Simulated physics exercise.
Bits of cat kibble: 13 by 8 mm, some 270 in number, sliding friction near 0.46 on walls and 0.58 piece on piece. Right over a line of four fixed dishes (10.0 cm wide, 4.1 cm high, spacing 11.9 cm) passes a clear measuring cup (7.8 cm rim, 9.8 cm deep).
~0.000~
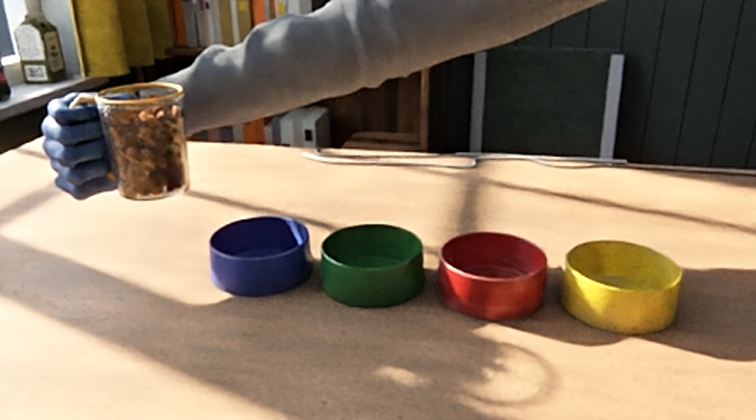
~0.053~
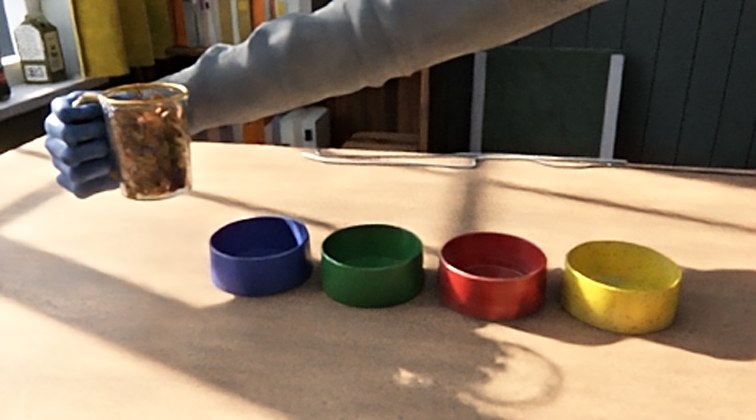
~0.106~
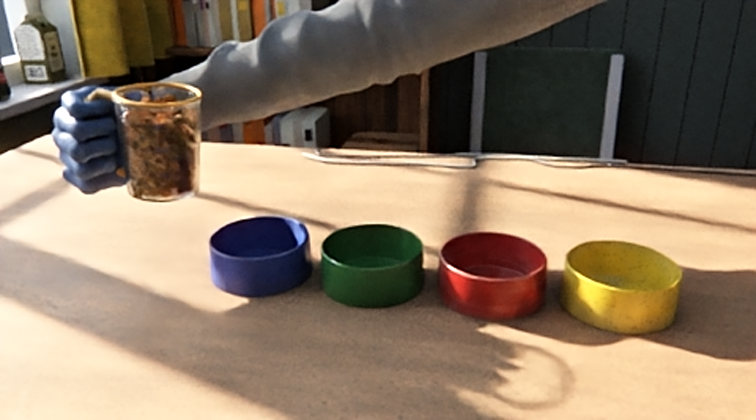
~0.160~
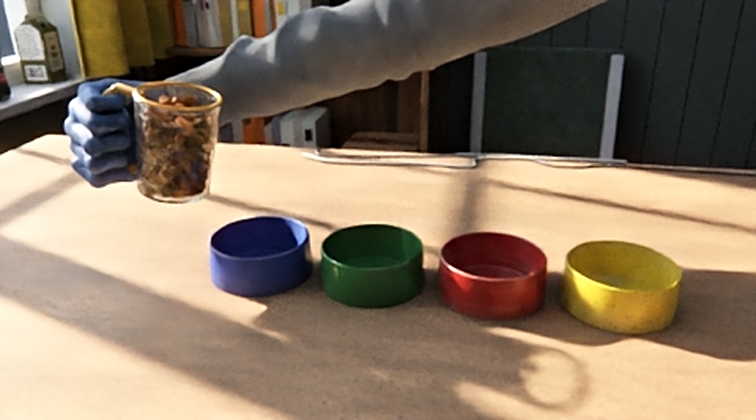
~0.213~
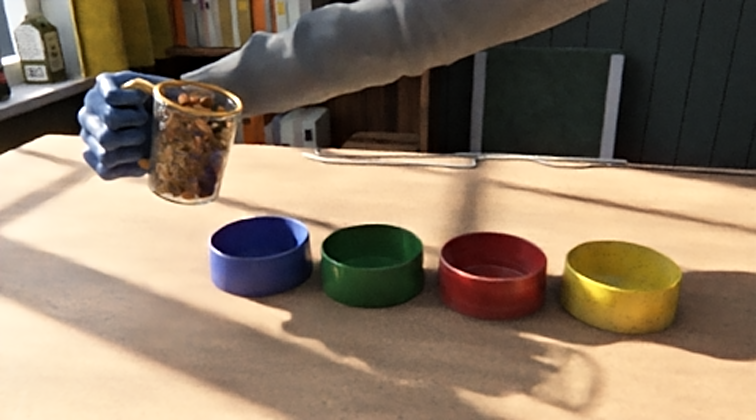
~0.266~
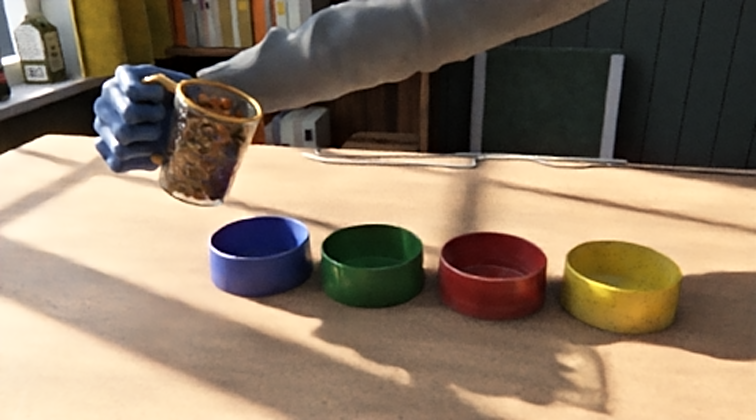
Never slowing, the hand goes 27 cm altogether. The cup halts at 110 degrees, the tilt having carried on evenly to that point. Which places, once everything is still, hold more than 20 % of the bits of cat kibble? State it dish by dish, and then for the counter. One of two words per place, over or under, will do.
As I see it, red: You'll see more than a fifth there; blue: You'll see a fifth or less there; green: You'll see a fifth or less there; yellow: You'll see a fifth or less there; counter: You'll see a fifth or less there.
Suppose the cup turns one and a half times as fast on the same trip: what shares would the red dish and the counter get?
Shares: Red dish 80, counter 10.
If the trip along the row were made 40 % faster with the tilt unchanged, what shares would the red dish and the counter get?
Red 90, counter 10.
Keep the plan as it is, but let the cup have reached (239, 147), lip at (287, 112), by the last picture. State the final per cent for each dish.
Final shares - red 90 %, blue 0 %, green 0 %, yellow 0 %.
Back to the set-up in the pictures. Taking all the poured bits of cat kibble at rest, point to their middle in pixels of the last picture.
Somewhere around (483, 267) in the final frame.
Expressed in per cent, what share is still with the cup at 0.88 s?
Near 95 per cent of the load.
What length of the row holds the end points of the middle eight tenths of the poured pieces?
The stretch is around 7 cm long.
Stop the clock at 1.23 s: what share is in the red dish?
55 % so far.
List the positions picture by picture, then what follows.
Cup at (148, 142), tilt 0 degrees, lip at (177, 95), moved 0.0 cm; middle of the pieces at (151, 150); blue dish at (260, 236); green dish at (372, 245); red dish at (493, 254); yellow dish at (622, 264), in the first picture.
Cup at (151, 142), tilt 1 degrees, lip at (182, 96), moved 0.4 cm; middle of the pieces at (154, 151), in the second picture.
Cup at (161, 143), tilt 5 degrees, lip at (196, 99), moved 1.5 cm; middle of the pieces at (163, 151), in the third picture.
Cup at (176, 143), tilt 11 degrees, lip at (217, 105), moved 3.1 cm; middle of the pieces at (178, 152), in the fourth picture.
Cup at (192, 144), tilt 17 degrees, lip at (237, 111), moved 4.7 cm; middle of the pieces at (192, 152), in the fifth picture.
Cup at (207, 145), tilt 24 degrees, lip at (257, 118), moved 6.4 cm; middle of the pieces at (206, 153); blue dish at (260, 236); green dish at (372, 245); red dish at (493, 254); yellow dish at (622, 264). Its pace works out near 115 degrees a second; the hand travels 31 cm a second, in the sixth picture.
After 0.63 s, tilt 65 degrees; cup holds 100 %.
After 0.88 s, tilt 94 degrees; cup holds 95 %, red 5 %.
After 1.23 s, tilt 110 degrees; cup holds 45 %, red 55 %.
By 3.3 s all is still; red 85 %, blue 0 %, green 0 %, yellow 0 %, counter 10 %, cup 5 %.
